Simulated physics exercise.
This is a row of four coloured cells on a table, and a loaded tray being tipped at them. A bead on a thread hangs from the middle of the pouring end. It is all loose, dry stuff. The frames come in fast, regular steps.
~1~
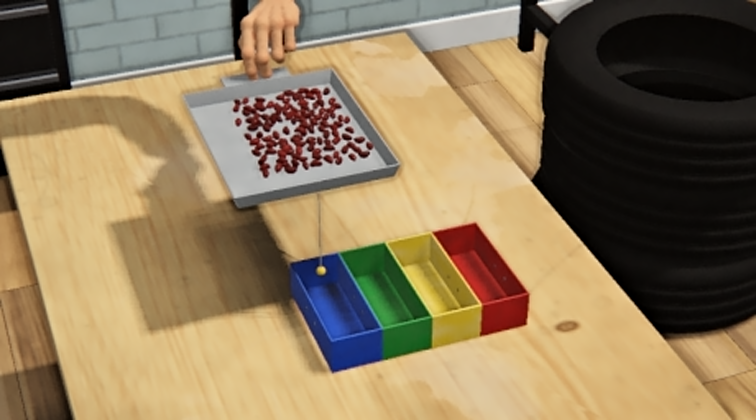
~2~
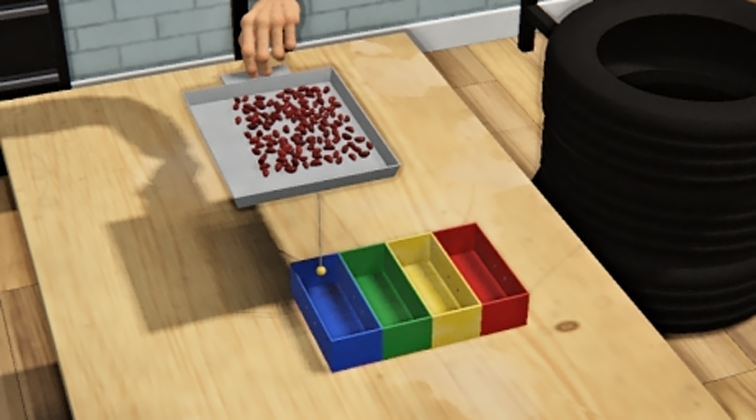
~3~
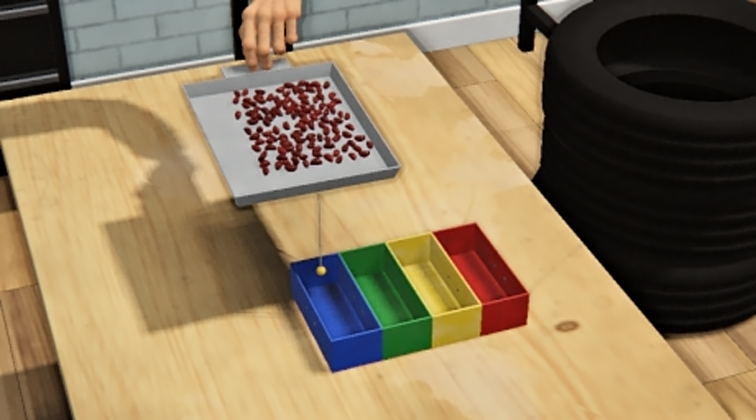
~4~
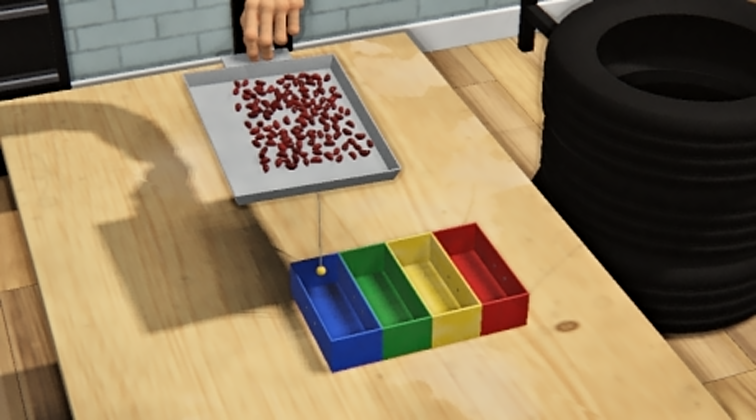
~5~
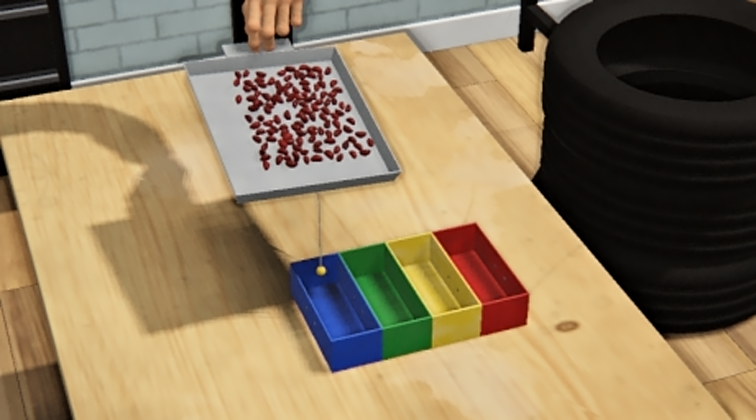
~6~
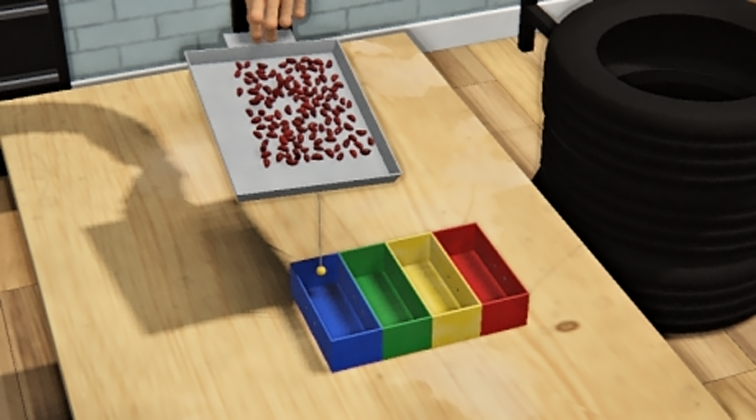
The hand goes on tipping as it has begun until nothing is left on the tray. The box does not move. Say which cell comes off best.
The green cell gets the most.
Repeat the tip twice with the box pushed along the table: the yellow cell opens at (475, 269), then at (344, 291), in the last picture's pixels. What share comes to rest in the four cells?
About 80 and 90 per cent.
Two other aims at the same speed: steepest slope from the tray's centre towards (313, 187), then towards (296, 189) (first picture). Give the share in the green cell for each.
Near 30 % and 10 %.
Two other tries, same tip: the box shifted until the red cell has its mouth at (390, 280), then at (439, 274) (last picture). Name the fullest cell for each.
At the first place the red one, at the second the cell in yellow.
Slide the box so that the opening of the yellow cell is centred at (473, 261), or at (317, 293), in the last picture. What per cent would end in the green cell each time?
In turn 30 and 0 in a hundred.
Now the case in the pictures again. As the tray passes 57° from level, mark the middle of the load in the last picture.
Roughly at (350, 143).
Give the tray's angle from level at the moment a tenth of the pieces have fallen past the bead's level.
At about 95°.
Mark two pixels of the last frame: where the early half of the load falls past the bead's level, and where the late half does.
Early half (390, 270), late half (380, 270).
Shortly afterwards, tray tipped steeply; the whole lot on the tray.
Next, tray tipped right over; the bulk on the tray; a little in the yellow cell; only a few in the green cell; only a few in the blue cell; a little falling or outside the box.
Some moments later, tray tipped past a quarter turn; near two thirds in the green cell; near a quarter in the blue cell; near a quarter in the yellow cell; only a few falling or outside the box.
In the end, tray tipped past a quarter turn; near two thirds in the green cell; near a quarter in the blue cell; near a quarter in the yellow cell; none at all in the red cell; only a few outside the box.
